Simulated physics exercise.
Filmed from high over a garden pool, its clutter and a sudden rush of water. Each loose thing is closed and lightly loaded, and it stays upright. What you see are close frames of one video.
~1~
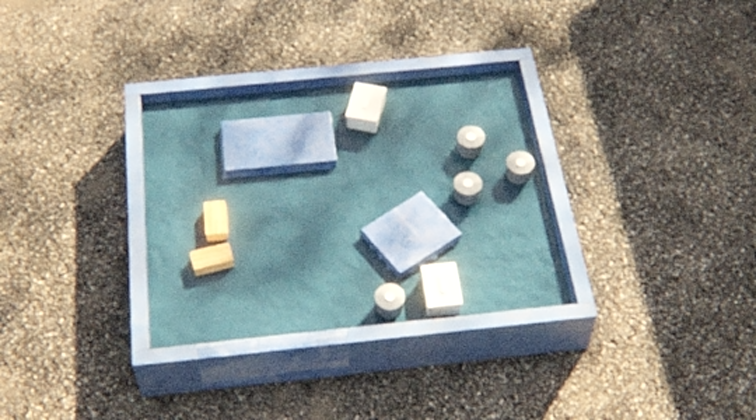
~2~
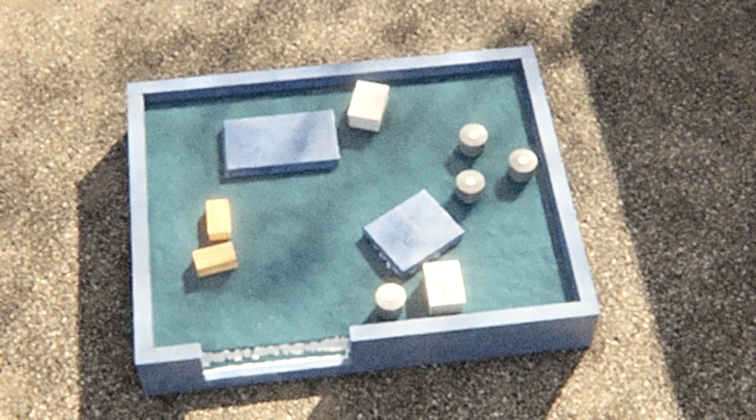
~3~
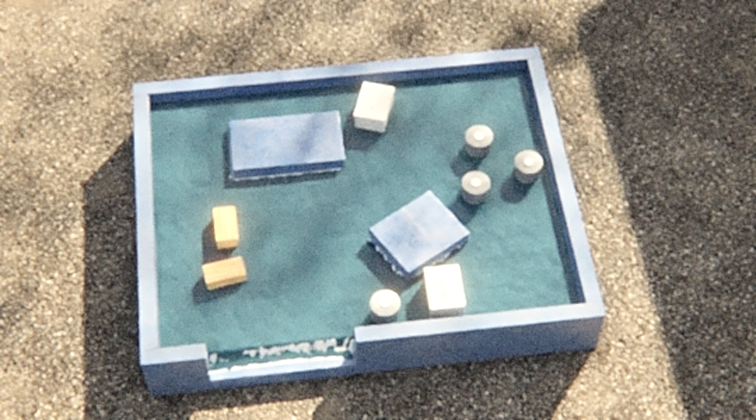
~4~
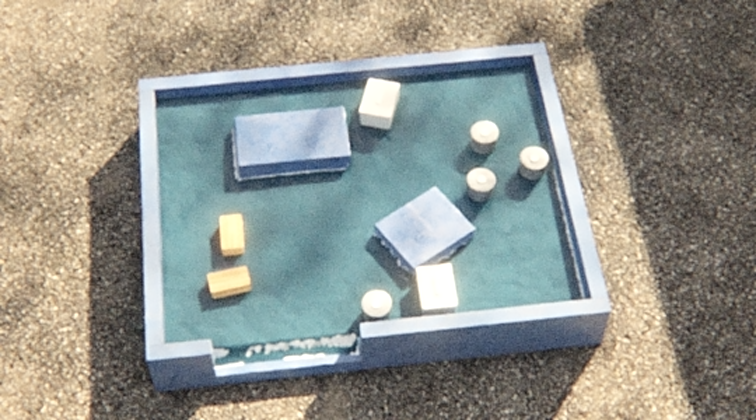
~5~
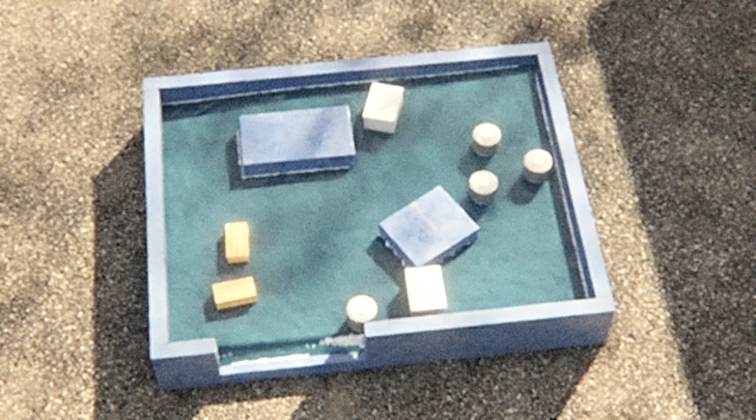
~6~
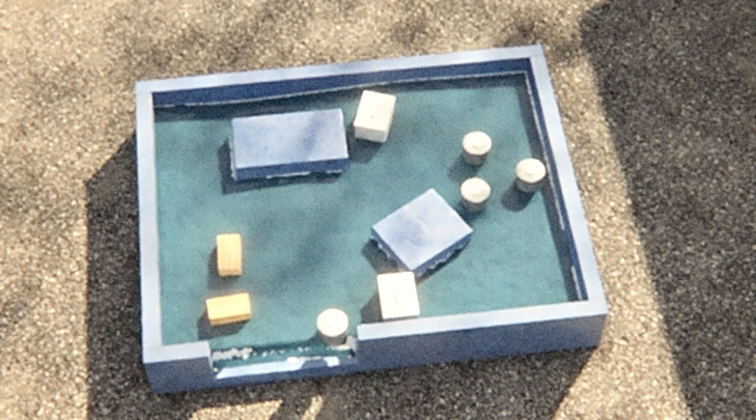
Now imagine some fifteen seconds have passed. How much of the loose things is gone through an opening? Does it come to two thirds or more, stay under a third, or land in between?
I expect the portion to fall within the middle band.
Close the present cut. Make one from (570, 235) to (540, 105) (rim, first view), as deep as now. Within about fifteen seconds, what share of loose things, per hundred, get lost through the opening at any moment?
About 80 %.
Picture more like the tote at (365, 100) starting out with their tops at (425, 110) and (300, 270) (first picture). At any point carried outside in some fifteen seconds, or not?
Copy one still there, copy two taken away.
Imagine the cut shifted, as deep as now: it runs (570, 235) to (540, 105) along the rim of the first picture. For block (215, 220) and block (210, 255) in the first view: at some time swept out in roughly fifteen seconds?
Taking them in order, the first one never leaves while the second one never leaves.
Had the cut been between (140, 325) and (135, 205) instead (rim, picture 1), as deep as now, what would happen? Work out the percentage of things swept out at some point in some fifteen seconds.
Around 50 in a hundred.
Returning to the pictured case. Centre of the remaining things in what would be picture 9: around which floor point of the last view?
The average lands at about (401, 233).
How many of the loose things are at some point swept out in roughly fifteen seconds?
The figure is 4.
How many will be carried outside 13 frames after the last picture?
The number is 4.
A moment on, 2 of 8 are out; 6 afloat.
Next, 4 of 8 are out; 4 afloat.
Later, 4 of 8 are out; 4 afloat.
In the end, 4 of 8 are out; 4 afloat.
